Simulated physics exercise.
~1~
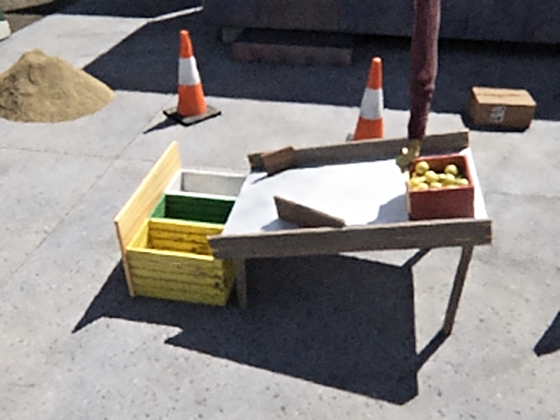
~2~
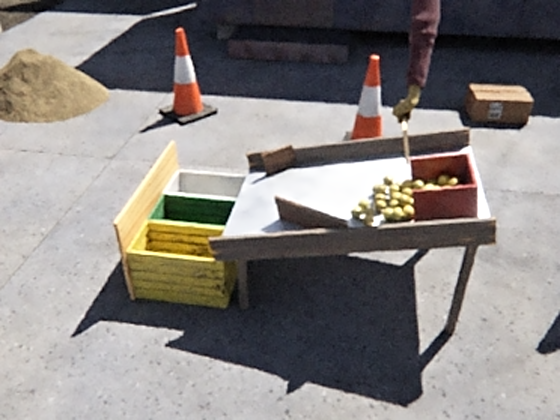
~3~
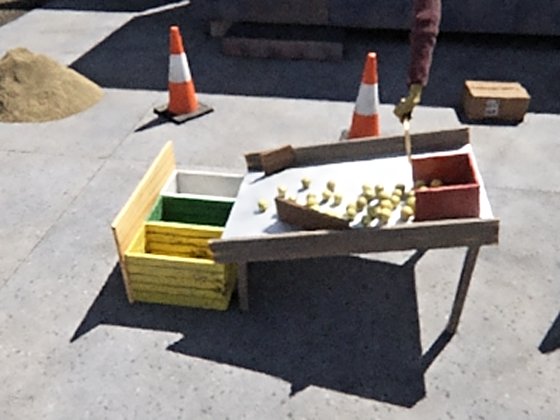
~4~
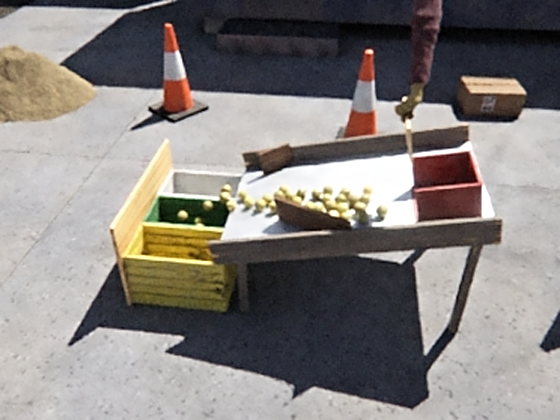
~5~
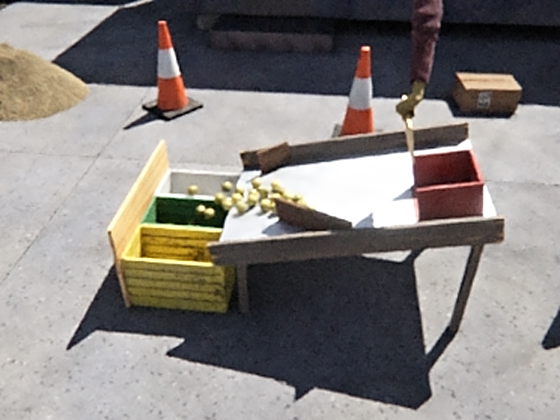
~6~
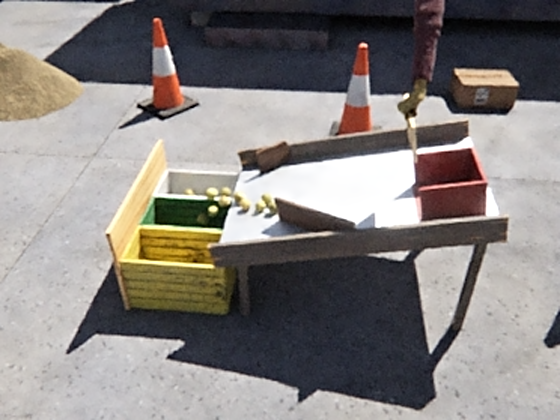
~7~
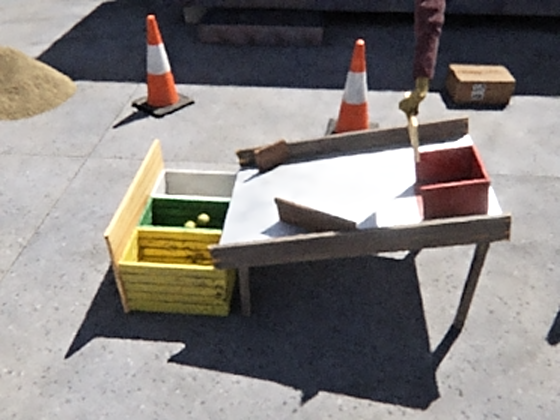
Yellow apples roll left down a sloping table past angled boards and drop into bins.
